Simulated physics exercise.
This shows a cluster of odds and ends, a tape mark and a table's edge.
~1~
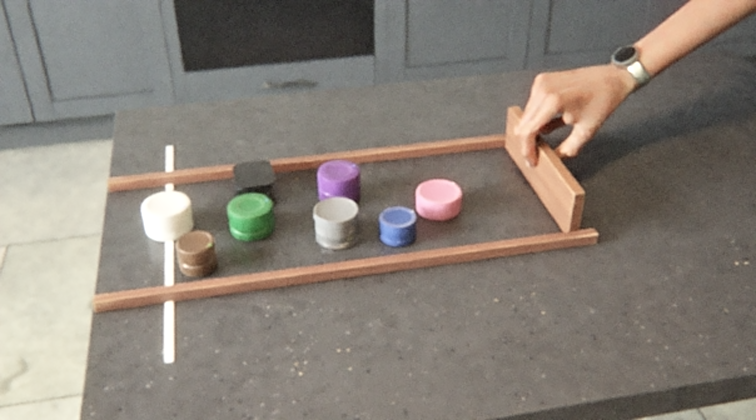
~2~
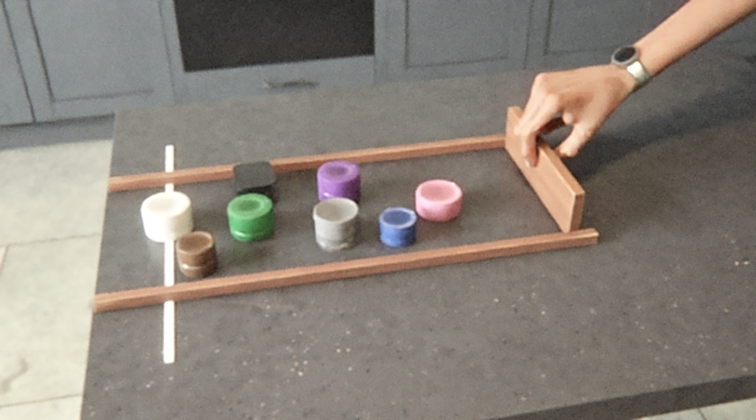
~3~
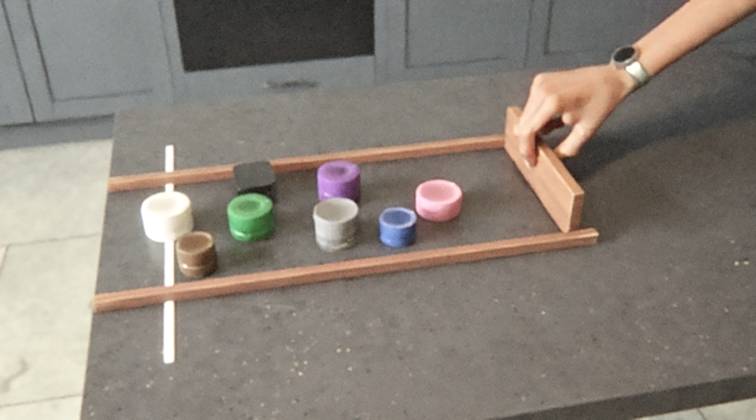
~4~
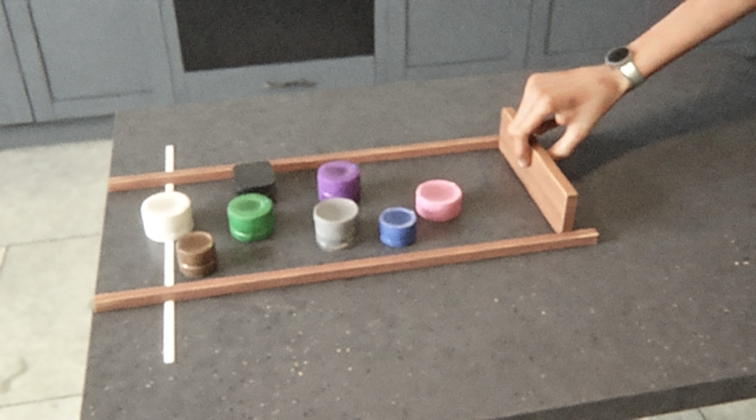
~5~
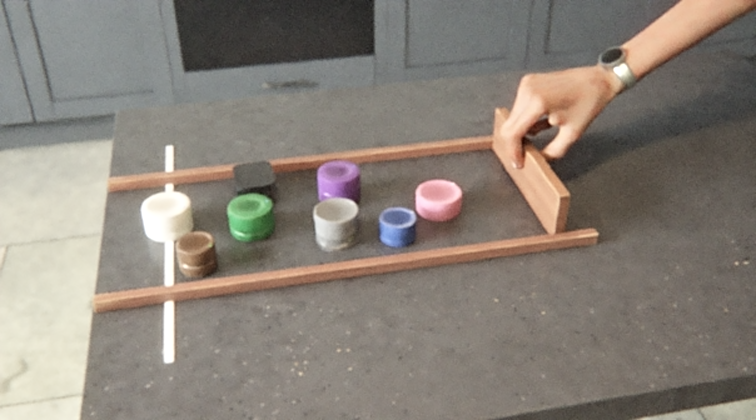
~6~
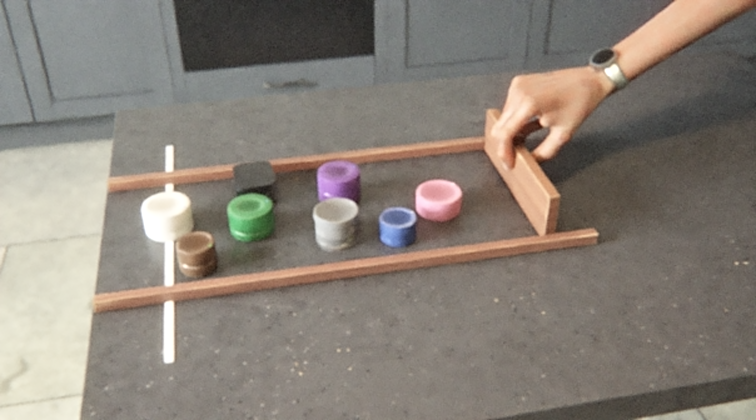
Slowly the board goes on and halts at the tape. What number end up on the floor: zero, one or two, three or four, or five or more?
Here the number that fall off is one or two.
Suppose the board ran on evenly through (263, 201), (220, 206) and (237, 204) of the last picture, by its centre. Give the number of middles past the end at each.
Past the end: 0, 0 and 0.
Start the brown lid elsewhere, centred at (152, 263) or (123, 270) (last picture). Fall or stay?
Place by place, it is lost; tumbles off.
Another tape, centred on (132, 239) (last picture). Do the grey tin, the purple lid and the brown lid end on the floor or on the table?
The grey tin tumbles off, the purple lid does not fall, the brown lid is lost.
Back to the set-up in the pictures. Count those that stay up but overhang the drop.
The number is 2.
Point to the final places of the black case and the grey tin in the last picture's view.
The black case at (145, 189), the grey tin at (107, 258).
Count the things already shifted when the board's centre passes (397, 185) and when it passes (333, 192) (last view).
By then 2, and 4.
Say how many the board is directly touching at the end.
The number is 4.
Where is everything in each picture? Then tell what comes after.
White lid (168, 216); brown lid (197, 254); green lid (252, 217); board (541, 167); tape (169, 235), in the first picture.
Brown lid (197, 254); board (541, 167), in the second picture.
Green lid (252, 217); grey tin (337, 224), in the third picture.
White lid (168, 217); pink lid (439, 200), in the fourth picture.
Brown lid (197, 254); black case (255, 185), in the fifth picture.
White lid (168, 217); brown lid (197, 254); green lid (252, 217); board (519, 170); tape (169, 235), in the sixth picture.
A little later, none off yet; white lid at rest near (168, 217); brown lid at rest near (197, 254); green lid at rest near (252, 217).
When it is over, the number that fall off is one or two; down, brown lid and white lid.
